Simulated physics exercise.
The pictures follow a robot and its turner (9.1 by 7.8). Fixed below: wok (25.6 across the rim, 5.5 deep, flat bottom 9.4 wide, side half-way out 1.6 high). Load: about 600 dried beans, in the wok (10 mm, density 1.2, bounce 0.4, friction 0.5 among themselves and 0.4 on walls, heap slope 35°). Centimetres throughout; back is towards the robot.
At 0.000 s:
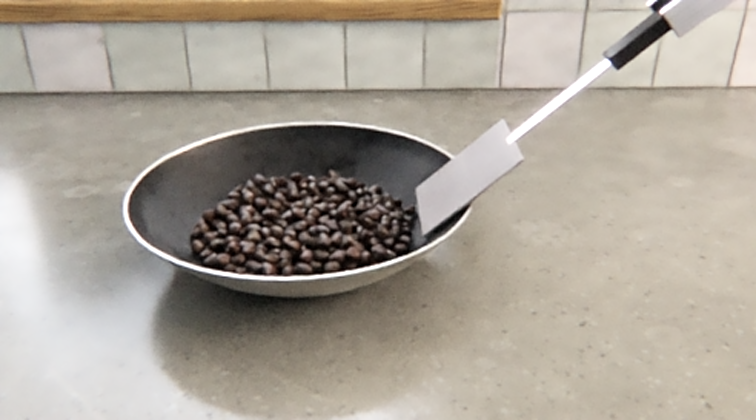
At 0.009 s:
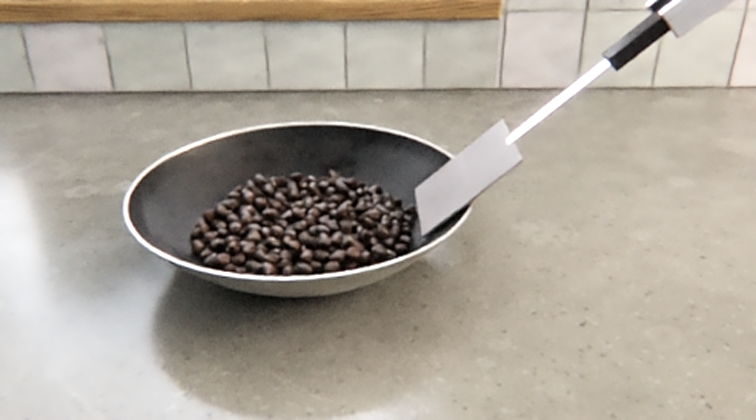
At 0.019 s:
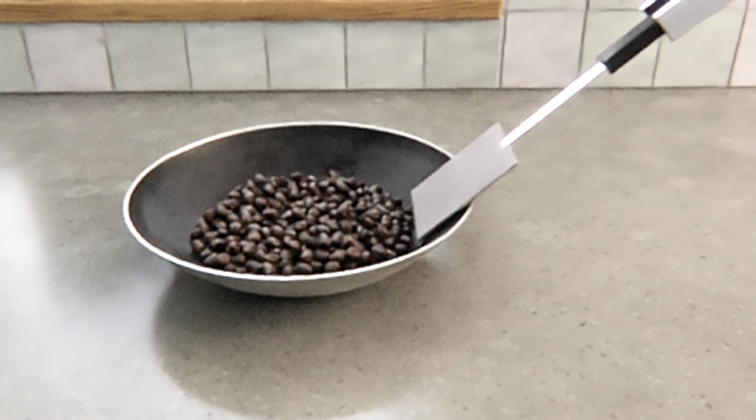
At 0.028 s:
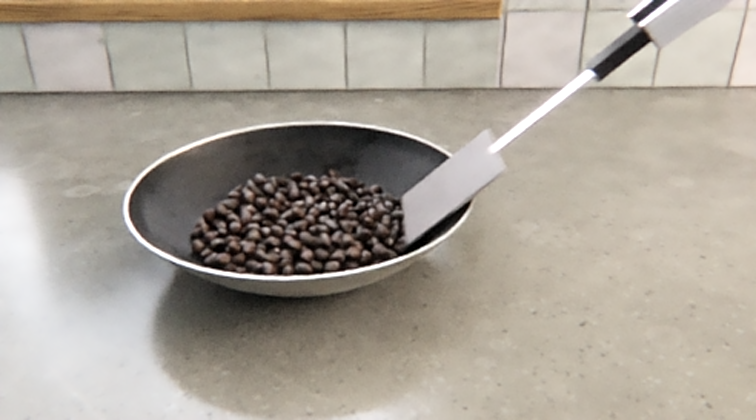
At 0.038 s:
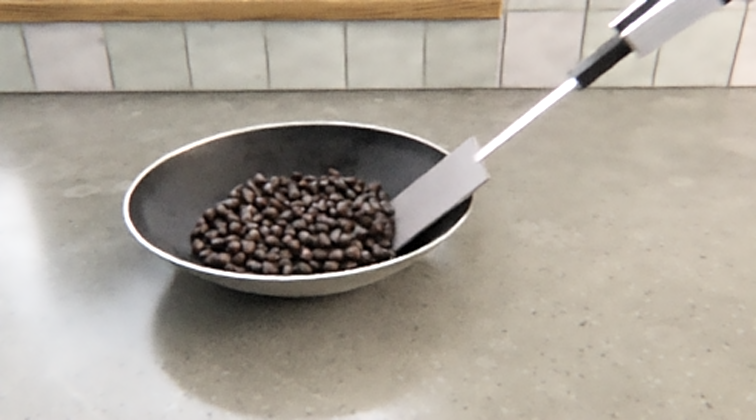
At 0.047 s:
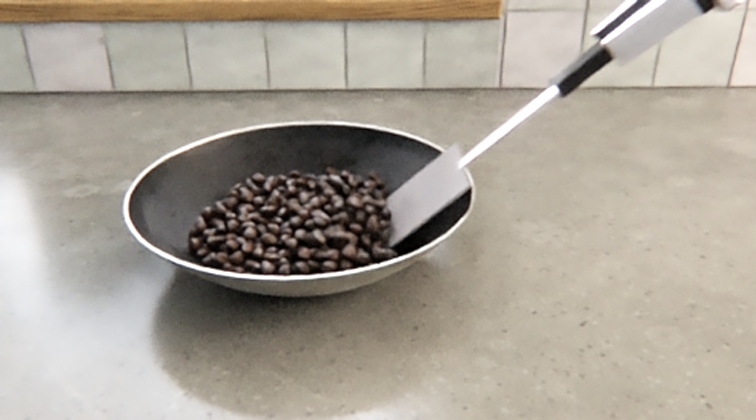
The video shows a dark pan of glossy brown beans on a gray countertop as a flat metal turner, at first nearly still at the right side, slides slowly down and left against the beans, nudging the pile's edge slightly.
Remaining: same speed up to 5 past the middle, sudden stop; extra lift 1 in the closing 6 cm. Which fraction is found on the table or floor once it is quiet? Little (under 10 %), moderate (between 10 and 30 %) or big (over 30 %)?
Answer: Moderate; between 10 and 30 % of the dried beans finish on the table or floor.
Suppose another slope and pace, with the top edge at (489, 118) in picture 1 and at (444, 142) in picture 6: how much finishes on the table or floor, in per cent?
Some 20 per cent.
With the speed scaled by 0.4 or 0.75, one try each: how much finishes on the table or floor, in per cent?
About 5 and 5 per cent.
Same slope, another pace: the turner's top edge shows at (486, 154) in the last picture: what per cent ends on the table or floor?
Some 0 per cent.
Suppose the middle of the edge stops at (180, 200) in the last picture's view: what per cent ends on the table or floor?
About 55 per cent.
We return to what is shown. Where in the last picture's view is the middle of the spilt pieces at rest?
At about (78, 237).
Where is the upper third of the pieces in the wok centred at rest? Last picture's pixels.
Near (192, 197).
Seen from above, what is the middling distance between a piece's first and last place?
Roughly 7 cm.
After 0.07 s, sloping 42°, highest piece 6 above the table; 599 in the wok.
After 0.09 s, sloping 42°, highest piece 7 above the table; 599 in the wok.
After 0.31 s, sloping 42°, highest piece 8 above the table; 497 in the wok, 75 on the table or floor, 27 on the blade or in flight.
After 1.36 s, sloping 42°, highest piece 6 above the table; 493 in the wok, 106 on the table or floor.
In the end, 493 in the wok, 106 on the table or floor. That is 18 % on the table or floor.
